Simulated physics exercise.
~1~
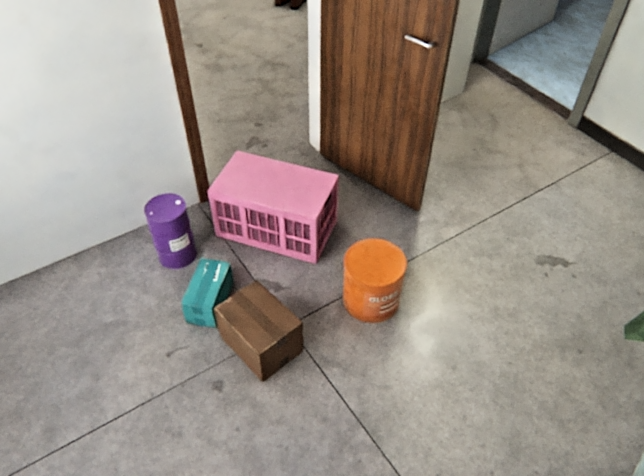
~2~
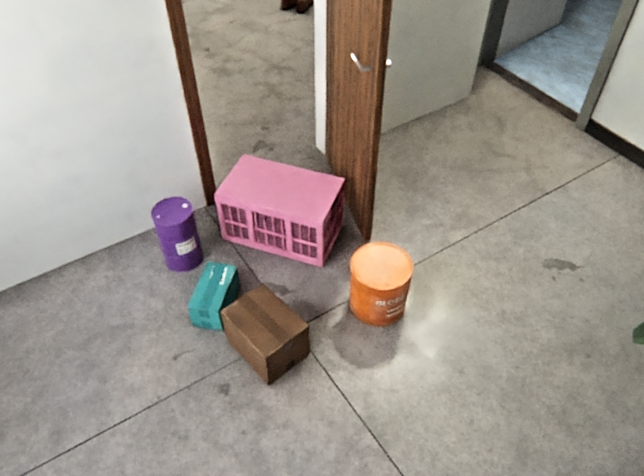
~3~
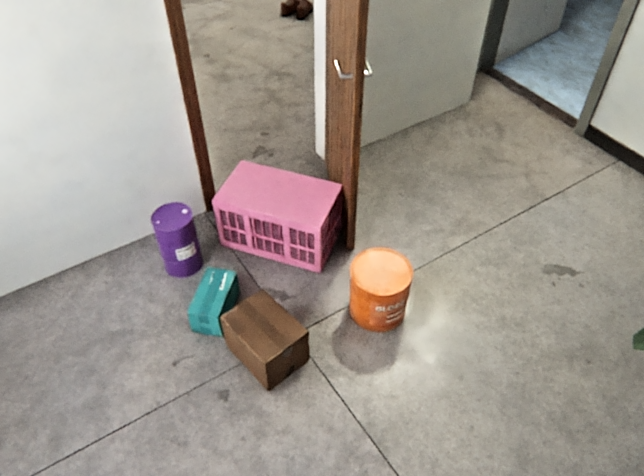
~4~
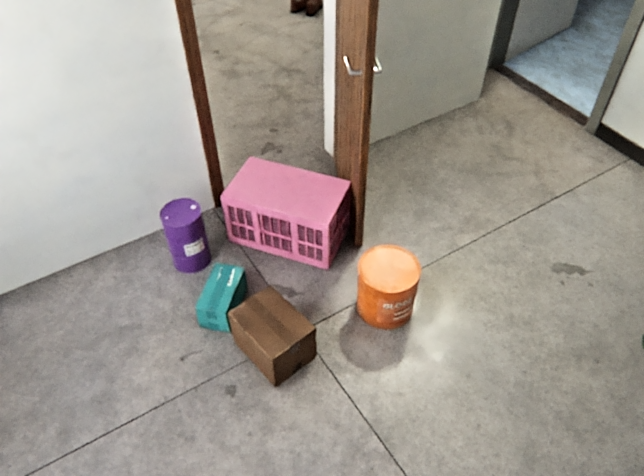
At the start, a wooden door with a metal handle stands wide open above a grey floor, its broad brown face in view. Near the doorway sit a pink crate, a purple canister, a turquoise parcel, a brown box and an orange pail. With nobody in sight, the door swings toward the crate, its free edge moving left until the door looks narrow. It then turns slightly further and slows beside the crate's right side, while the view sways a little. At the end, the door still stands open, short of shut, and the objects on the floor have not moved.
